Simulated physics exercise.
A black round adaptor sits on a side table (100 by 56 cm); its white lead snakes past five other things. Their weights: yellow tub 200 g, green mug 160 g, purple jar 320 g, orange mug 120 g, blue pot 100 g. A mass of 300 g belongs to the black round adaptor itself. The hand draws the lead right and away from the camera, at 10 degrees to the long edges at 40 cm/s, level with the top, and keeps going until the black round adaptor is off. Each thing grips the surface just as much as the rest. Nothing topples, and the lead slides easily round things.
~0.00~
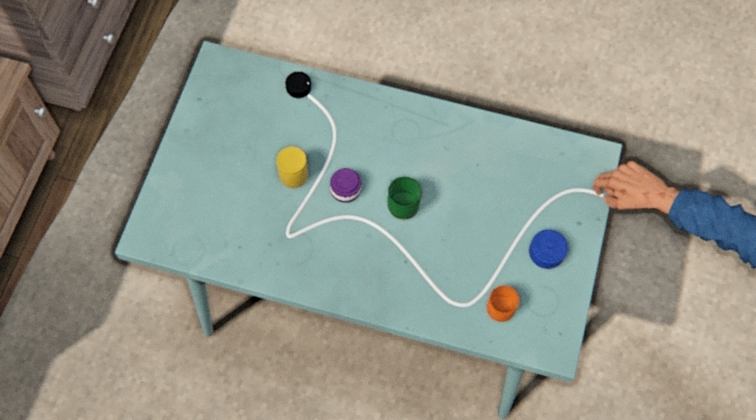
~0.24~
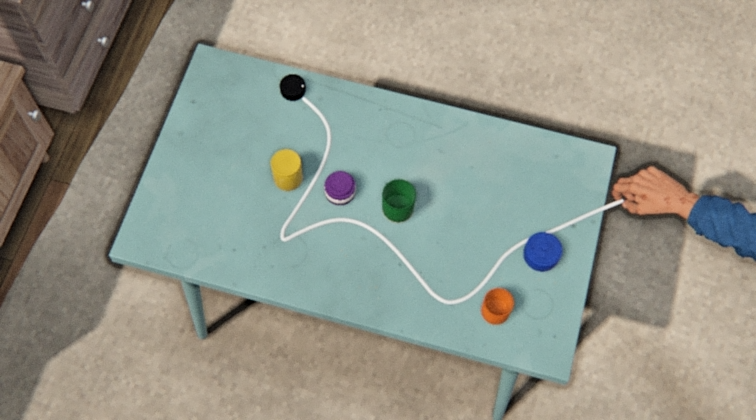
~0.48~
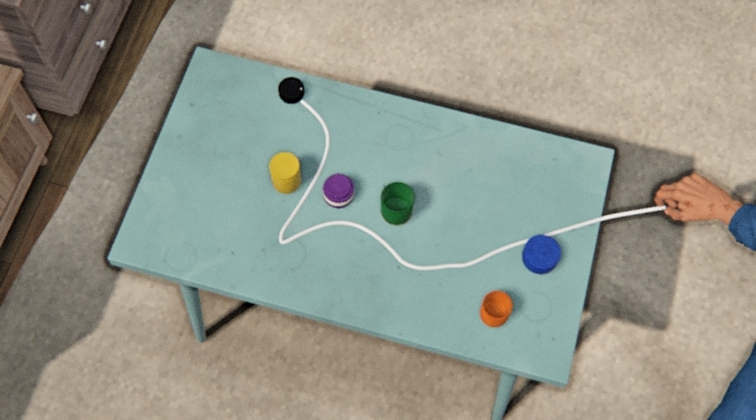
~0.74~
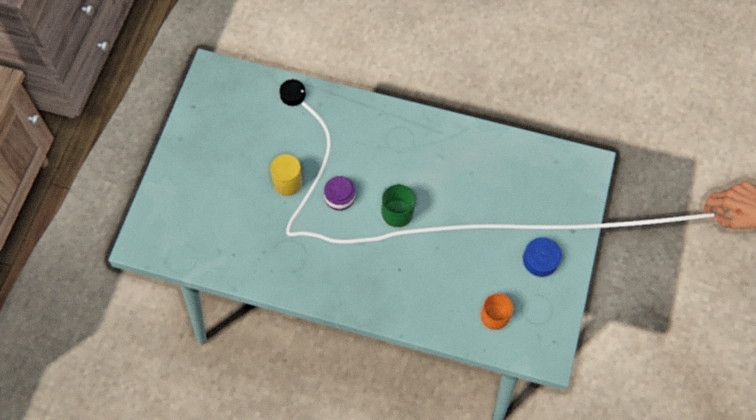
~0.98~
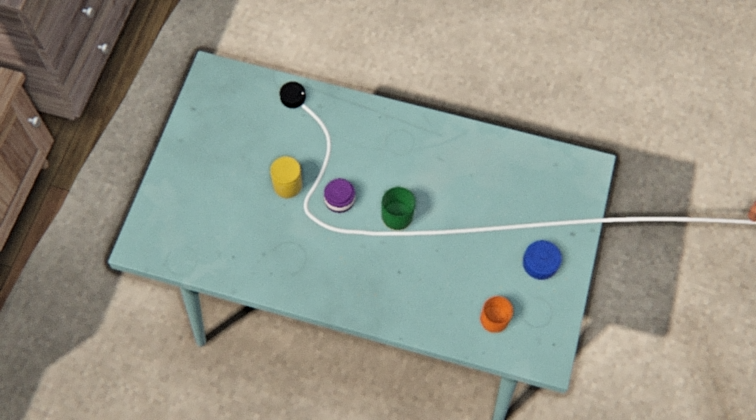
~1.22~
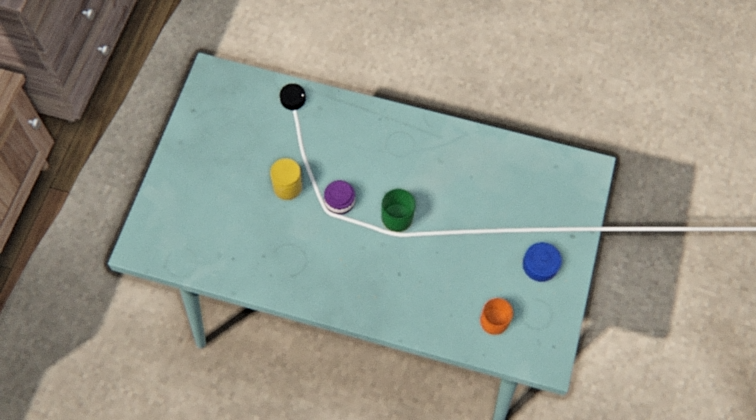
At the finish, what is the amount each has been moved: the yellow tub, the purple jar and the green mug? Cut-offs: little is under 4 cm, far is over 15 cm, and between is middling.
Yellow tub: Little. Purple jar: Middling. Green mug: Middling.
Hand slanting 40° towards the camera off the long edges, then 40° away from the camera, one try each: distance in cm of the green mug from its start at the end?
It would shift around 0 cm the first time and around 16 cm the second time.
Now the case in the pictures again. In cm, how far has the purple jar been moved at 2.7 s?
Pretty much 8 cm, give or take.
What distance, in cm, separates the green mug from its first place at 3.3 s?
6 cm.
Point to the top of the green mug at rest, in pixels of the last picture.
I'd put it close to (408, 179).
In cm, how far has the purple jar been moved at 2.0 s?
Some 7 cm.
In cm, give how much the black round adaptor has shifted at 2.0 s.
Some 24 cm.
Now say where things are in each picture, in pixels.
The first frame shows round adaptor (298, 82); yellow tub (291, 159); purple jar (345, 180); green mug (405, 191); lead through (513, 248) (419, 269) (304, 231) (332, 152); 0 cm pulled.
The second frame shows lead through (476, 291) (298, 233); 6 cm pulled.
The third frame shows lead through (492, 254) (297, 236); 15 cm pulled.
The fourth frame shows lead through (532, 227) (318, 236); 26 cm pulled.
The fifth frame shows lead through (574, 222) (360, 232); 35 cm pulled.
The sixth frame shows round adaptor (292, 94); yellow tub (285, 171); purple jar (339, 192); green mug (399, 204); lead through (679, 229) (540, 230) (401, 235) (311, 175); 45 cm pulled.
By 2.0 s the black round adaptor has slid 24 cm, and the shifts are, purple jar 7 cm, green mug 5 cm.
By 2.7 s the black round adaptor has slid 47 cm, and the shifts are, purple jar 8 cm, green mug 6 cm.
By 3.3 s the black round adaptor has slid 70 cm, and the shifts are, purple jar 8 cm, green mug 6 cm.
By 3.8 s the black round adaptor is off the top, and the shifts are, purple jar 8 cm at (374, 176), green mug 6 cm at (408, 179), yellow tub 0 cm at (285, 171).
